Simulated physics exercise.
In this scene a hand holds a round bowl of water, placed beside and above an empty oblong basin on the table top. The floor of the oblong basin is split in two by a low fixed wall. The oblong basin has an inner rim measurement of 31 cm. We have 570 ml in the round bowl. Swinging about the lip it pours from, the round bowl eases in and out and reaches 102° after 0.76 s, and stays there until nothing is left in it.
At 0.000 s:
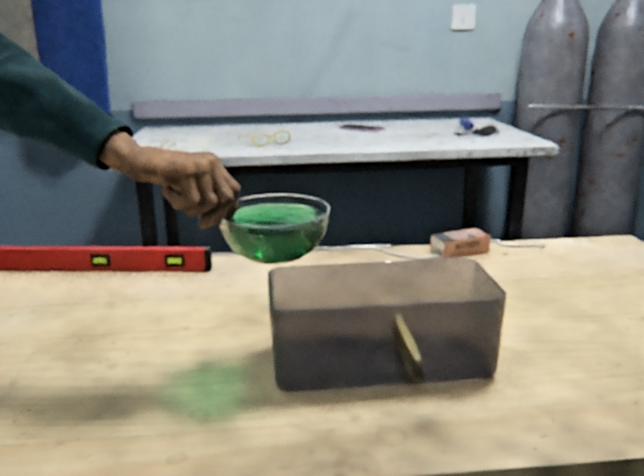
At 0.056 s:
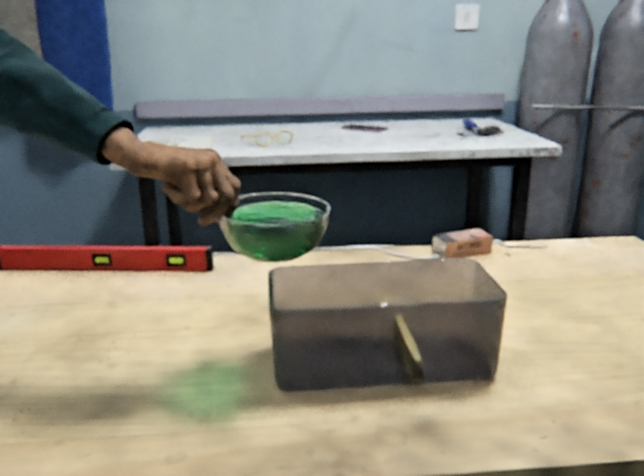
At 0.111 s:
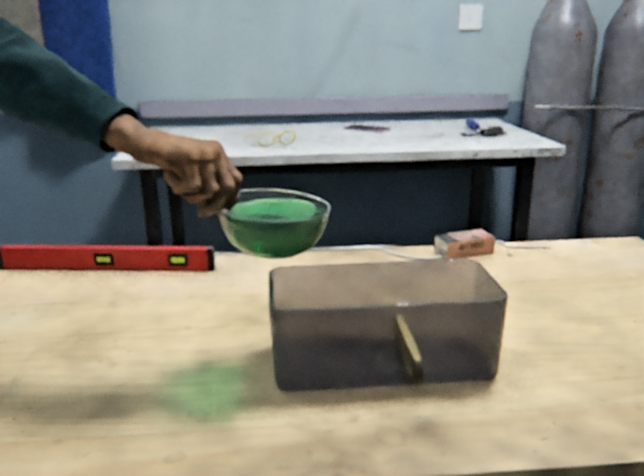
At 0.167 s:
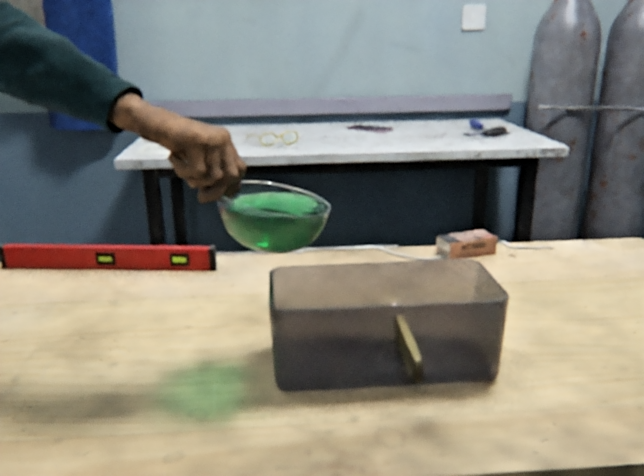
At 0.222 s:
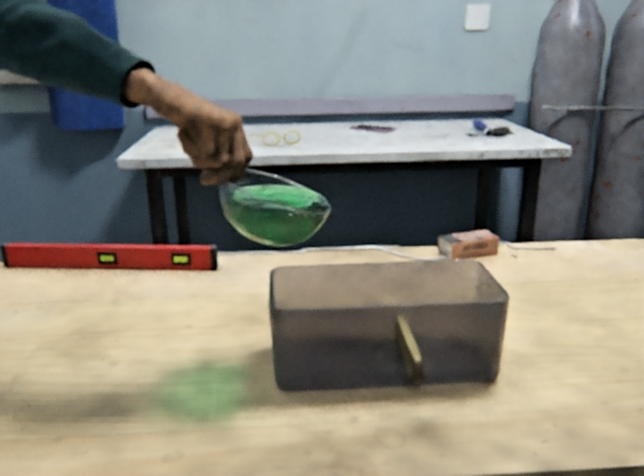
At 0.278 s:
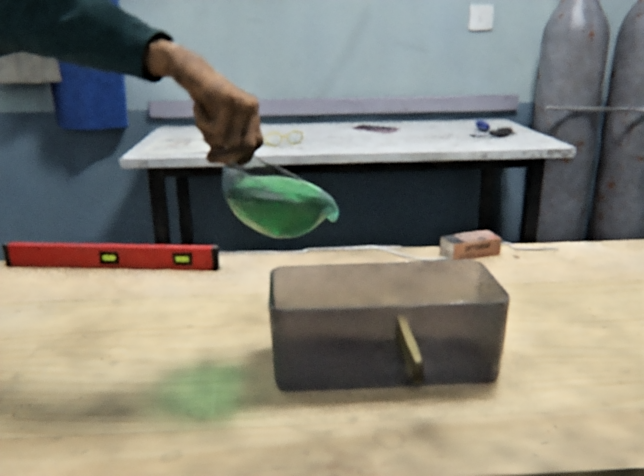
In a workshop, a hand tilting a glass bowl of green liquid rightward above a clear oblong basin on a wooden table.
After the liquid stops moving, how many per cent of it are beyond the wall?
About 53 per cent.
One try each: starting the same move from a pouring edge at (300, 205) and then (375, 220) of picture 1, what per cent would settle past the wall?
Around 15 per cent first, around 75 per cent next.
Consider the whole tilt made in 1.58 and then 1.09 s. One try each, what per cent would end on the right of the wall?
I'd say 30 percent on the first go, 50 percent on the next.
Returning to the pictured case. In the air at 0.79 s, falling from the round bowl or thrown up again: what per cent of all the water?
Close to 5 in every hundred parts.
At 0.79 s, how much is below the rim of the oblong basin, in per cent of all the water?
My estimate is about 94 percent.
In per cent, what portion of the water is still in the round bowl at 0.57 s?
Some 18 % of it is still there.
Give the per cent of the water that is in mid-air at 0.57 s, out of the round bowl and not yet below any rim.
Some 56 % is the figure.
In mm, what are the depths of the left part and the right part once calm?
Some 10 mm on the left and some 20 mm on the right.
By 0.57 s the tilt is 88° and 18 per cent is still to pour, 23 is left of the wall and 4 right of it.
By 0.79 s the tilt is 102° and 0 per cent is still to pour, 33 is left of the wall and 62 right of it.
By 1.01 s the tilt is 102° and 0 per cent is still to pour, 44 is left of the wall and 54 right of it.
By 1.26 s the tilt is 102° and 0 per cent is still to pour, 45 is left of the wall and 53 right of it.
At rest 45 per cent lies left of the wall, 53 right of it and 2 outside.
